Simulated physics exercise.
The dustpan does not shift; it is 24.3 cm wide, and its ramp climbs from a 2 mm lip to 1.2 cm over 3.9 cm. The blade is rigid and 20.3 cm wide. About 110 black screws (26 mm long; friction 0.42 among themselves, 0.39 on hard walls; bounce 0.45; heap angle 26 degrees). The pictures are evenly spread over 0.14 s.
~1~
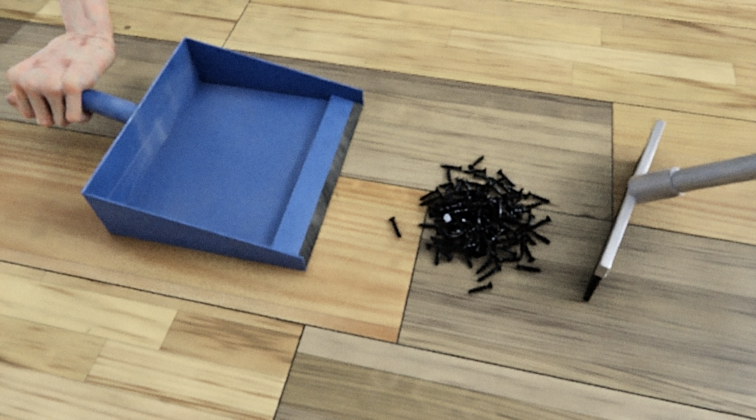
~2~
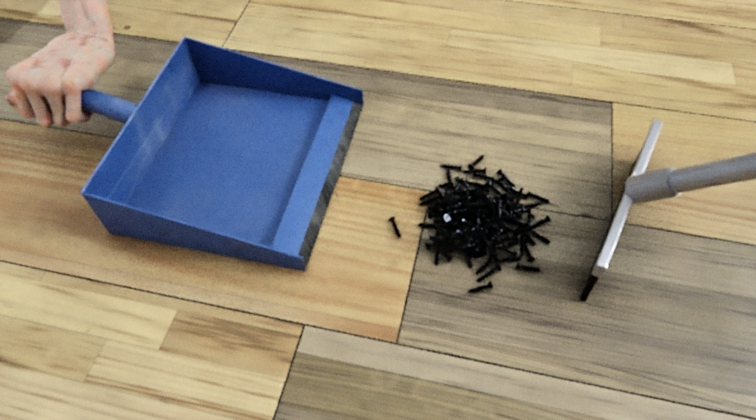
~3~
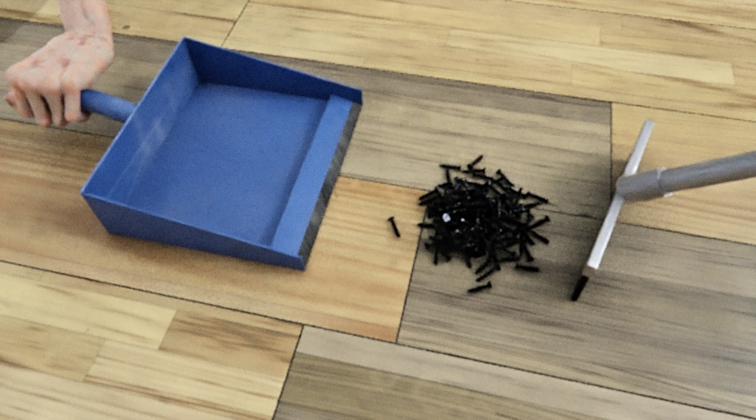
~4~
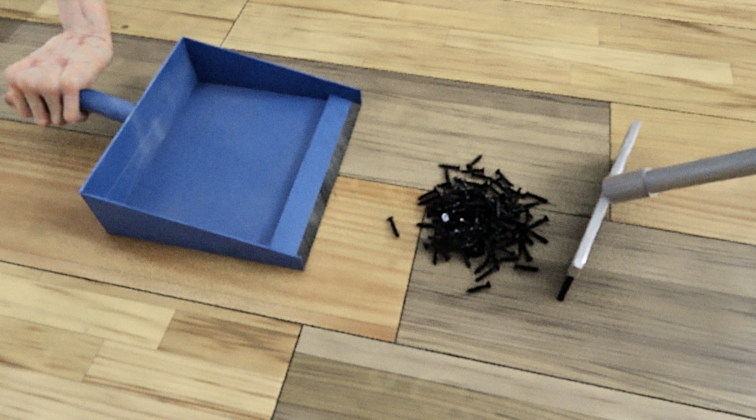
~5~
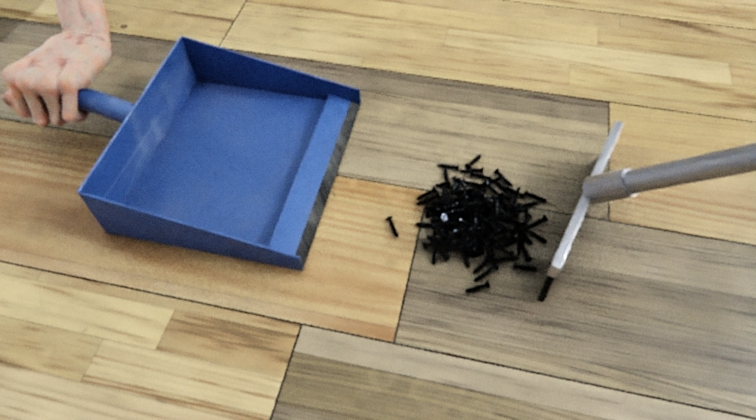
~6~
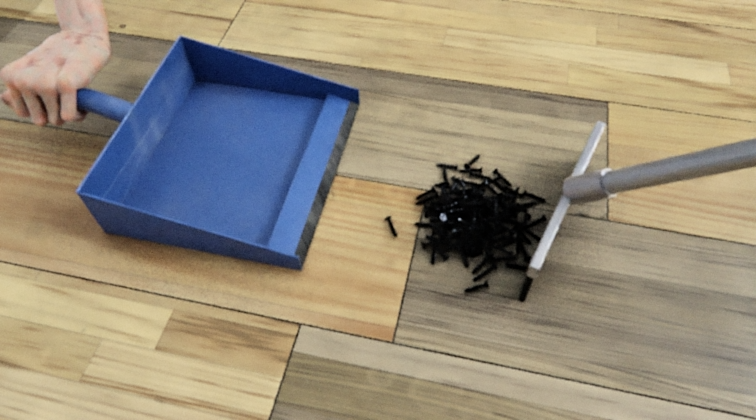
A blue dustpan, gripped by a hand at the upper left, lies on a floor of mixed pale and grey-brown wood planks, seen from above at an angle. To its right sit a heap of small black screws, one lying apart nearer the pan, and a thin pale blade on a grey handle. The blade slides slowly leftward to the heap's right edge, while the pile stays almost unchanged.
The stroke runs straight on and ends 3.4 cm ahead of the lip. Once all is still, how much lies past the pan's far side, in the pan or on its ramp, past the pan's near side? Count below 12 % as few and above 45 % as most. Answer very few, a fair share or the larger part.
Past the pan's far side: Very few; in the pan or on its ramp: Very few; past the pan's near side: Very few.
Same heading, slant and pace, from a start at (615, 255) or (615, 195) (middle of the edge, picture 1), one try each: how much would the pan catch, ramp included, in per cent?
About 0 and 5 per cent.
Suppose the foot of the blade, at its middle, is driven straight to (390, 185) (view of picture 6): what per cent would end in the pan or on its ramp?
Some 10 per cent.
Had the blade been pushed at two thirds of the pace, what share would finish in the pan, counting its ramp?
In that case some 0 per cent.
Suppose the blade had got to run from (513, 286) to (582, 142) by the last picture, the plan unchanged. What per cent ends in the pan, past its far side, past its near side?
Pan 5, far 0, near 5.
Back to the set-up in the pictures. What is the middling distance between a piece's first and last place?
About 14 cm.
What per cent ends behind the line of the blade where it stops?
Some 5 per cent.
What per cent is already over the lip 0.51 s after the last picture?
Near 5 per cent so far.
Then, 0.16 s after the last picture, middle of the blade 15 cm from the lip; 0 % over the lip, far side 0 %, near side 0 %.
Then, 0.27 s after the last picture, middle of the blade 9 cm from the lip; 0 % over the lip, far side 0 %, near side 0 %.
Then, 0.51 s after the last picture, middle of the blade 6 cm from the lip; 5 % over the lip, far side 0 %, near side 5 %.
In the end, far side 0 %, pan 5 %, near side 5 %, in front of the lip or behind the blade 95 %.
